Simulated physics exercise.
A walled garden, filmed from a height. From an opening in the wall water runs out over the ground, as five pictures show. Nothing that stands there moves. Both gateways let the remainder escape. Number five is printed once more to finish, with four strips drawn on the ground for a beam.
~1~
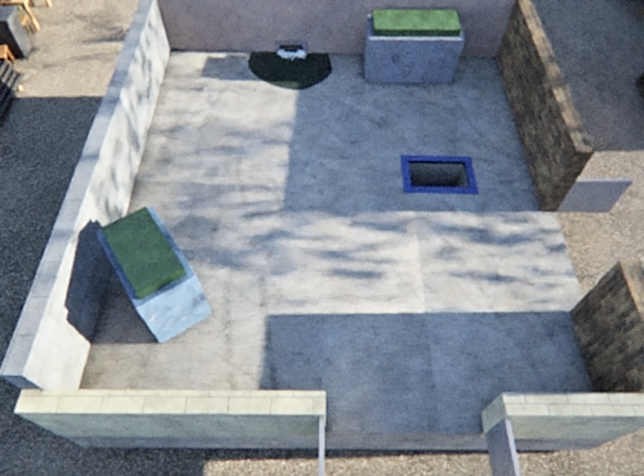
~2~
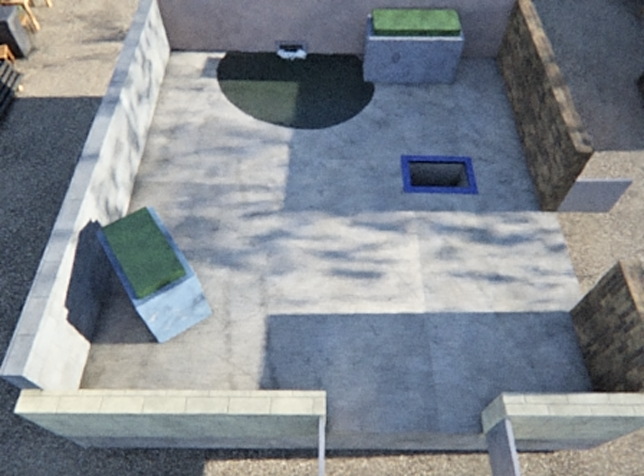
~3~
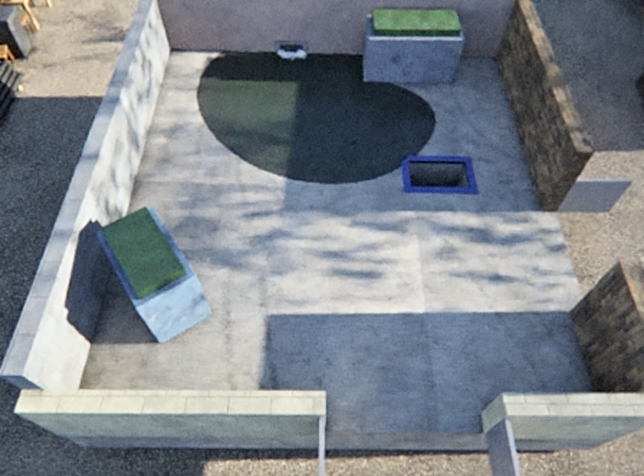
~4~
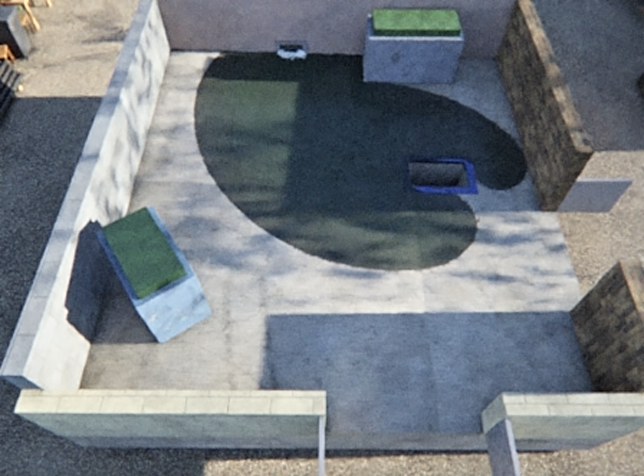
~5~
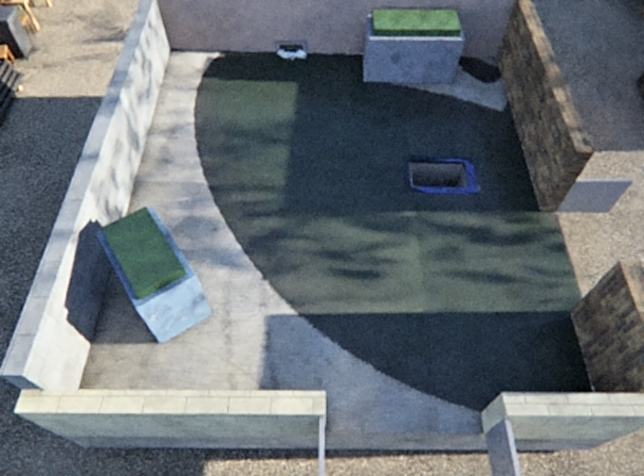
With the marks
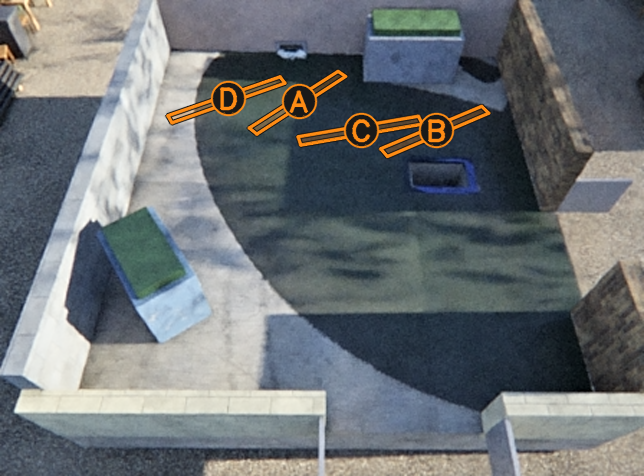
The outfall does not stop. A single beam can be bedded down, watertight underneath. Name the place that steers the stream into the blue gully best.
Use place D.
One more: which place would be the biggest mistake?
The answer is C.
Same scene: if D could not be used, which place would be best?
That would be A.
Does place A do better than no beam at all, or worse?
Worse.
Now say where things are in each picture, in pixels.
The first picture shows outfall at (291, 47); blue gully at (438, 174); open gate at (403, 412); open gate at (554, 258); 3 % of the ground under water, visible out to (276, 83); blue gully still dry.
In the second picture, 12 % of the ground under water, visible out to (304, 126); blue gully still dry.
In the third picture, 25 % of the ground under water, visible out to (383, 170); blue gully still dry.
In the fourth picture, 43 % of the ground under water, visible out to (443, 255); blue gully taking water.
In the fifth picture, 64 % of the ground under water, visible out to (574, 360); blue gully taking water.
In orange, A from (253, 131) to (341, 73); B from (384, 152) to (485, 109); C from (299, 140) to (420, 120); D from (169, 119) to (282, 80).
For place A, about 15 % of the stream goes into the blue gully, about 85 % out by the gates.
For place B, about 9 % of the stream goes into the blue gully, about 91 % out by the gates.
For place C, about 3 % of the stream goes into the blue gully, about 97 % out by the gates.
For place D, about 39 % of the stream goes into the blue gully, about 61 % out by the gates.
